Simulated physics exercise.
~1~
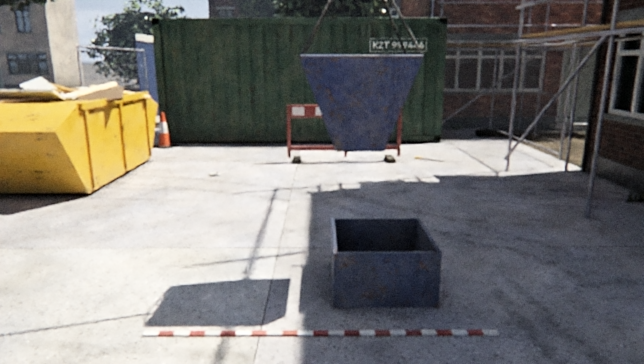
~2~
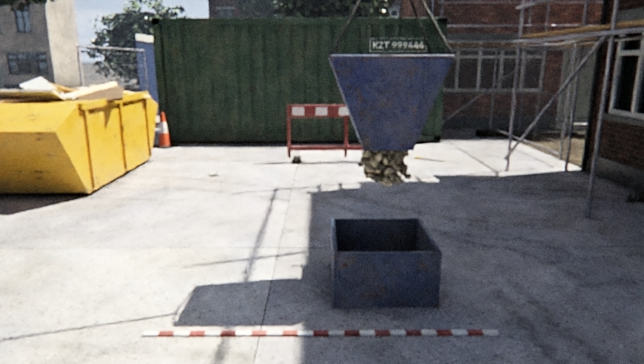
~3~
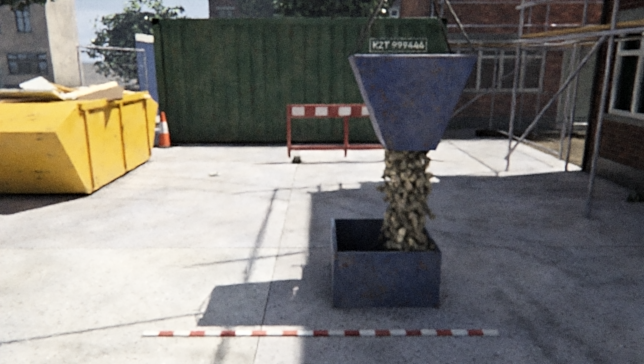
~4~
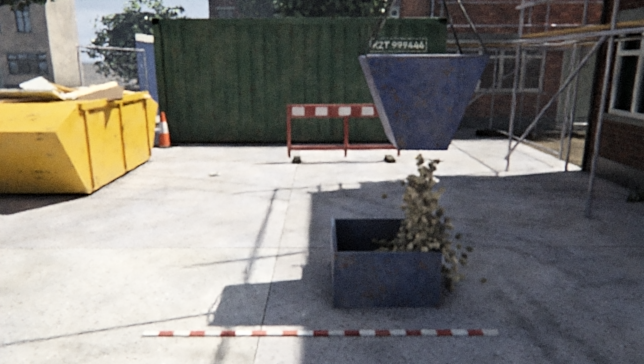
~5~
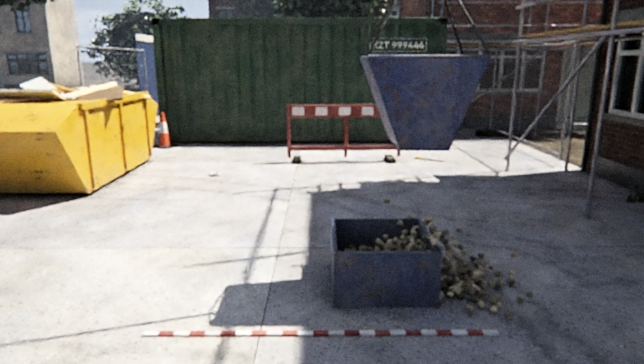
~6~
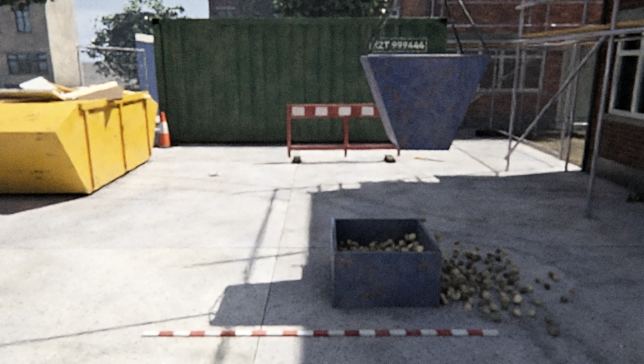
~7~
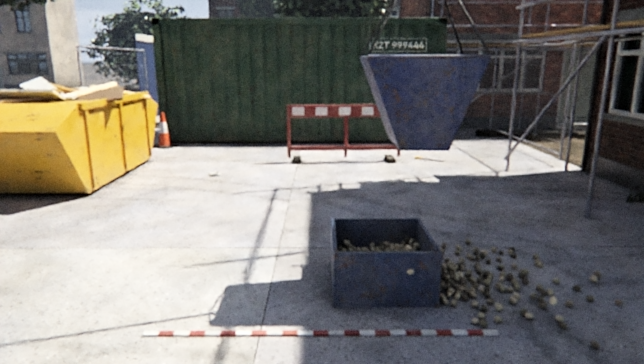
At first, a dark blue tapered skip hangs over a sunlit concrete yard, with a yellow container to the left and a green one behind, and moves right toward an open square bin. Its bottom opens and stones begin to spill out as it keeps moving. They pour in a thick column into the right side of the bin. The skip, now empty, stops slightly right of the bin while the last stones heap up and tumble over the edge. Most settle inside the bin, while a smaller share lies scattered on the ground to its right.
